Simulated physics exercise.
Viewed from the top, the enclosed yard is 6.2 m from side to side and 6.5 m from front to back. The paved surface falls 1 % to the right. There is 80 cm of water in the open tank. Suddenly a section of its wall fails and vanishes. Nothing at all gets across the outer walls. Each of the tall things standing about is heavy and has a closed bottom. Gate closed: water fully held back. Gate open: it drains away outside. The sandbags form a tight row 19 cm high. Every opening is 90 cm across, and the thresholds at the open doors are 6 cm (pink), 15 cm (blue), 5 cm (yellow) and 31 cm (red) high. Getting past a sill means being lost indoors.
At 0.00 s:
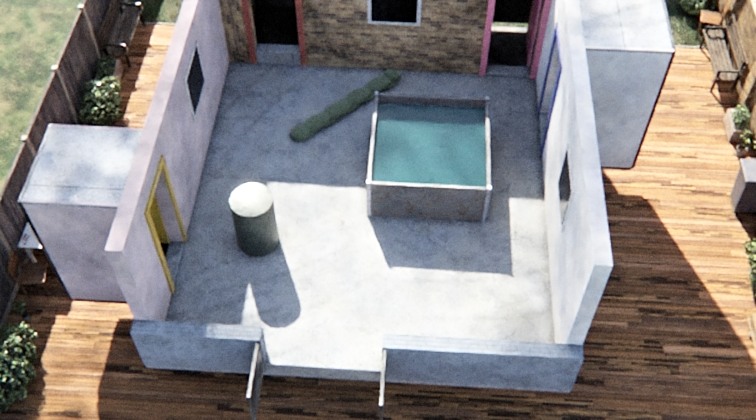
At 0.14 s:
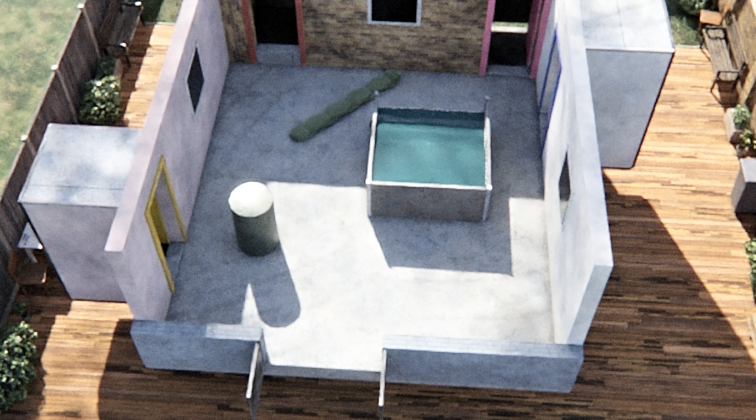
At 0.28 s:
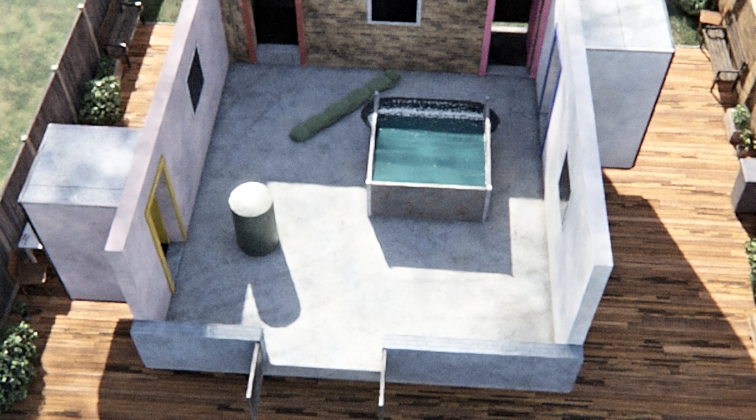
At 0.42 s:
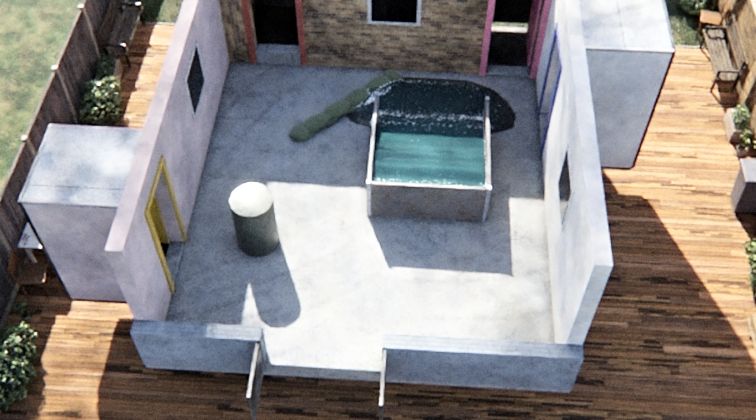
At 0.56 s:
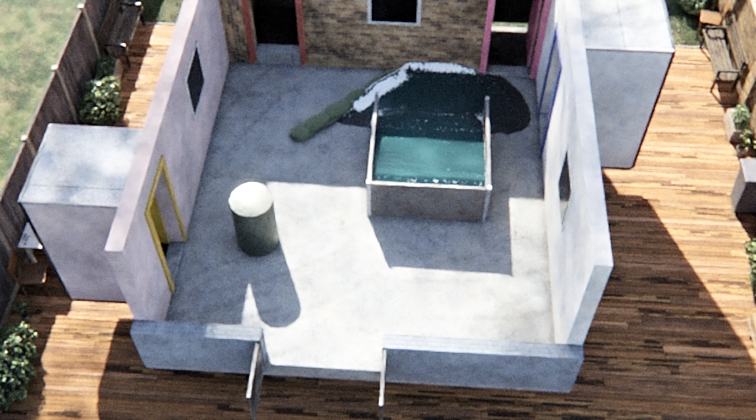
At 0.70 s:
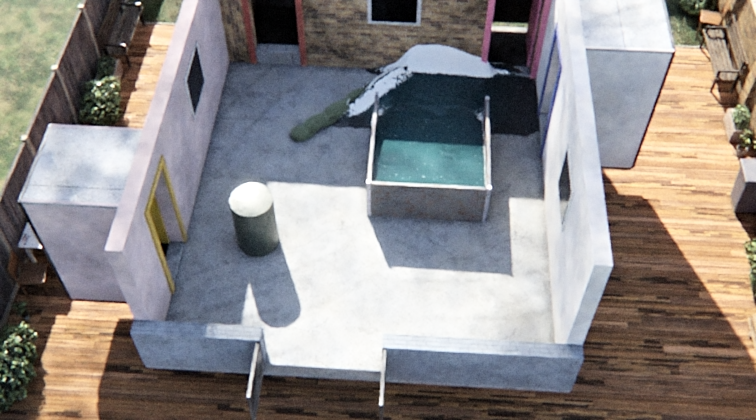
Walled yard with an open tank, seen from above, water pouring out its far side and spreading across the paving behind.
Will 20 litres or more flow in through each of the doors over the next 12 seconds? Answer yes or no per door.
Pink door: Yes, blue door: Yes, yellow door: No, red door: No.
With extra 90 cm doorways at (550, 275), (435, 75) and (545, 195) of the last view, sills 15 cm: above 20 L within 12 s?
Result in order - not enough, more than that, not enough.
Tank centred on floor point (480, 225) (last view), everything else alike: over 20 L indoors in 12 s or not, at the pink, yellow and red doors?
Pink goes beyond, yellow stays inside, red stays inside, judged against that limit.
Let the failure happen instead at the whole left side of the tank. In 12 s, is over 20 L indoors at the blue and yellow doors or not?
Against that limit the blue door gives a lower amount and the yellow door gives a greater amount.
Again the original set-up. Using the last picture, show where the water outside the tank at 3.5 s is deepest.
It's at about (534, 90) in the last picture.
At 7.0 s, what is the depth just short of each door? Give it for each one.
You'd get pink at 11 cm, blue at 10 cm, yellow at 4 cm, and red at 4 cm.
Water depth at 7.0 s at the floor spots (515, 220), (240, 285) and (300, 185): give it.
The depths come out at 6, 2 and 5 centimetres, in the order listed.
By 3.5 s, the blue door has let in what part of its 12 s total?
That works out near 50%.
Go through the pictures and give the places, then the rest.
In the first picture, the open tank at (430, 142) is whole and still, 80 cm deep.
In the second picture, water pours out on the open tank's far side and has run 1.1 m, to a hidden place; typically 6 cm deep outside, 80 cm at the open tank's back.
In the third picture, the front is at (492, 116), 1.3 m from the gap on the open tank's far side; 1.6 m2 of floor is under water; 80 cm left at the back of the open tank.
In the fourth picture, the front is at (504, 106), 1.6 m from the gap on the open tank's far side; 3.1 m2 of floor is under water; 76 cm left at the back of the open tank.
In the fifth picture, water pours out on the open tank's far side and has run 2.1 m, to (494, 75); typically 13 cm deep outside, 68 cm at the open tank's back.
In the sixth picture, the front is at (524, 77), 2.5 m from the gap on the open tank's far side; 5.1 m2 of floor is under water; 69 cm left at the back of the open tank.
After 1.4 s water covers 20 % of the floor and is deepest (58 cm) near (434, 78); pink door 27 cm at the sill, 57 L in, blue door 3 cm at the sill, 0 L in, yellow door not reached, red door 2 cm at the sill, 0 L in.
After 2.2 s water covers 35 % of the floor and is deepest (52 cm) near (533, 77); pink door 31 cm at the sill, 205 L in, blue door 15 cm at the sill, 0 L in, yellow door not reached, red door 7 cm at the sill, 0 L in.
After 3.5 s water covers 65 % of the floor and is deepest (28 cm) near (534, 90); pink door 26 cm at the sill, 430 L in, blue door 22 cm at the sill, 23 L in, yellow door not reached, red door 5 cm at the sill, 0 L in.
After 7.0 s water covers 90 % of the floor and is deepest (16 cm) near (553, 367); pink door 11 cm at the sill, 615 L in, blue door 10 cm at the sill, 46 L in, yellow door 4 cm at the sill, 8 L in, red door 4 cm at the sill, 0 L in.
After 12.0 s water covers 95 % of the floor and is deepest (12 cm) near (544, 236); pink door 9 cm at the sill, 674 L in, blue door 8 cm at the sill, 46 L in, yellow door 5 cm at the sill, 10 L in, red door 3 cm at the sill, 0 L in.
